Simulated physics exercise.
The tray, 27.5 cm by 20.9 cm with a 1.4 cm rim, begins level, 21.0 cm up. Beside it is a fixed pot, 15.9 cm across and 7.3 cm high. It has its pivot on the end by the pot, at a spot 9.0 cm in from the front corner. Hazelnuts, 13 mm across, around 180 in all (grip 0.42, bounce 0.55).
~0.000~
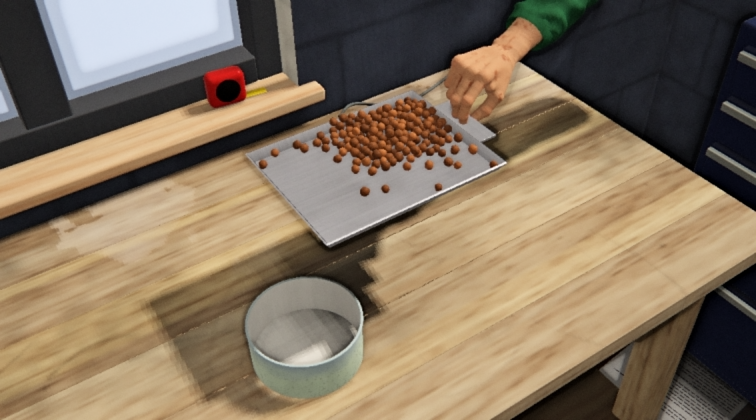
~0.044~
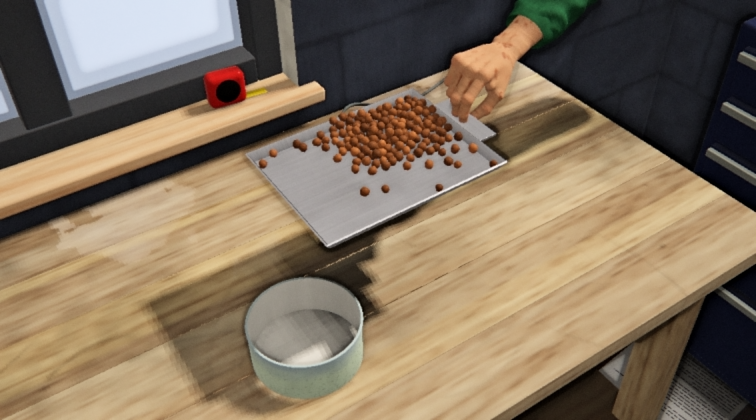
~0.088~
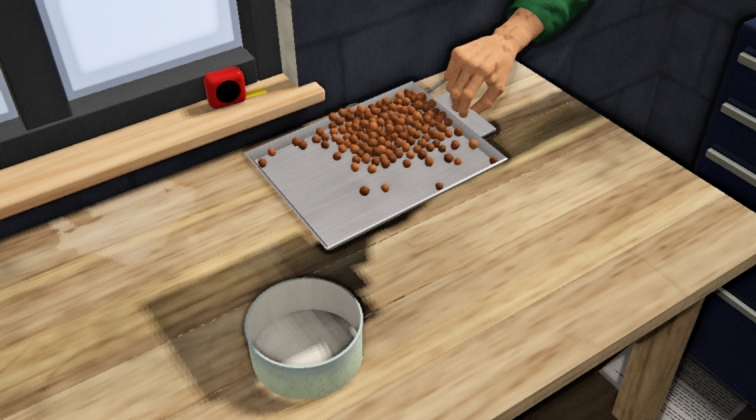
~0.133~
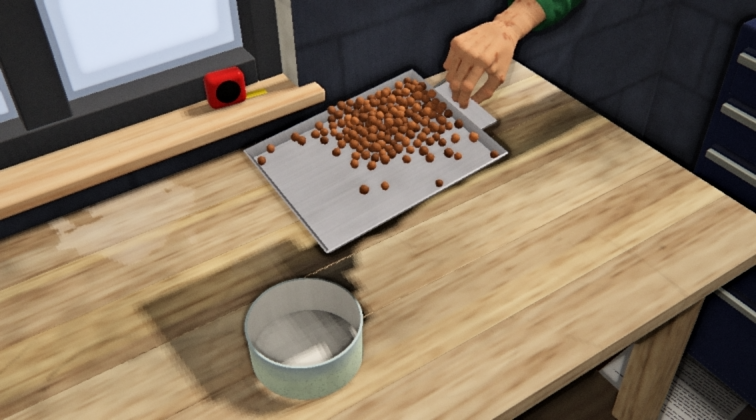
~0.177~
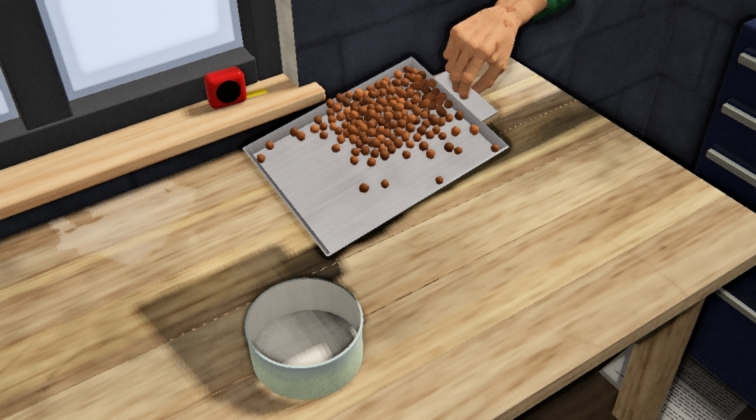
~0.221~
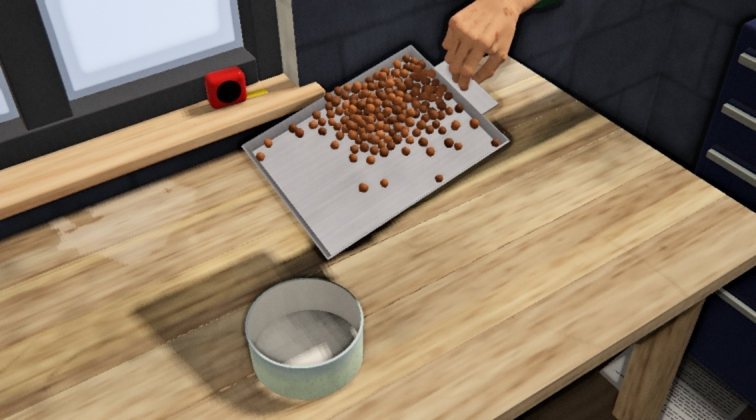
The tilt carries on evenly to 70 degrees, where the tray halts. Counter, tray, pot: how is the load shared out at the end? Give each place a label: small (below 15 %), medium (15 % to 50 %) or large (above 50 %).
Shares by place: Counter medium, left on the tray small, pot large.
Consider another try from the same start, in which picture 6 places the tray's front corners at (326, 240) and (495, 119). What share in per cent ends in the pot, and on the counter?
Final per cent - pot 10, counter 90.
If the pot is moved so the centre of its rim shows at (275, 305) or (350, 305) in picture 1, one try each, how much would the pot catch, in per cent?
Around 15 per cent, then around 30 per cent.
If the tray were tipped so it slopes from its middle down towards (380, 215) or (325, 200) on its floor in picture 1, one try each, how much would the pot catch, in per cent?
40 and 35 %.
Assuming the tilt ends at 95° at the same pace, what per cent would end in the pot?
Around 65 per cent, then.
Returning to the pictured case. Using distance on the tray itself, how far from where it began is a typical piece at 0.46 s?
By then it sits near 6 cm from where it began.
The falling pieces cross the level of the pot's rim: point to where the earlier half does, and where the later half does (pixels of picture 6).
I'd mark about (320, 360) for the first half, then (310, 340) for the second.
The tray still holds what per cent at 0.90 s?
About 0 per cent.
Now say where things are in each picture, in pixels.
Tray tilt 0 degrees, front corners at (329, 239) and (499, 161); middle of the pieces at (388, 138); pot at (304, 319), in the first frame.
Tray tilt 1 degrees, front corners at (329, 240) and (499, 161); middle of the pieces at (388, 137), in the second frame.
Tray tilt 4 degrees, front corners at (329, 242) and (499, 157), lowest corner left front; middle of the pieces at (388, 134), in the third frame.
Tray tilt 8 degrees, front corners at (329, 245) and (499, 152), lowest corner left front; middle of the pieces at (387, 127), in the fourth frame.
Tray tilt 13 degrees, front corners at (329, 248) and (500, 146), lowest corner left front; middle of the pieces at (387, 120), in the fifth frame.
Tray tilt 18 degrees, front corners at (330, 251) and (501, 140), lowest corner left front; middle of the pieces at (386, 114); pot at (304, 320). Its pace works out near 110 degrees a second, in the sixth frame.
After 0.46 s, tilt 45 degrees; the tray holds 100 %, the pot 0 %.
After 0.61 s, tilt 62 degrees; the tray holds 80 %, the pot 0 %.
After 0.90 s, tilt 70 degrees; the tray holds 0 %, the pot 60 %.
By 2.0 s all is still; counter 35 %, tray 0 %, pot 65 %.
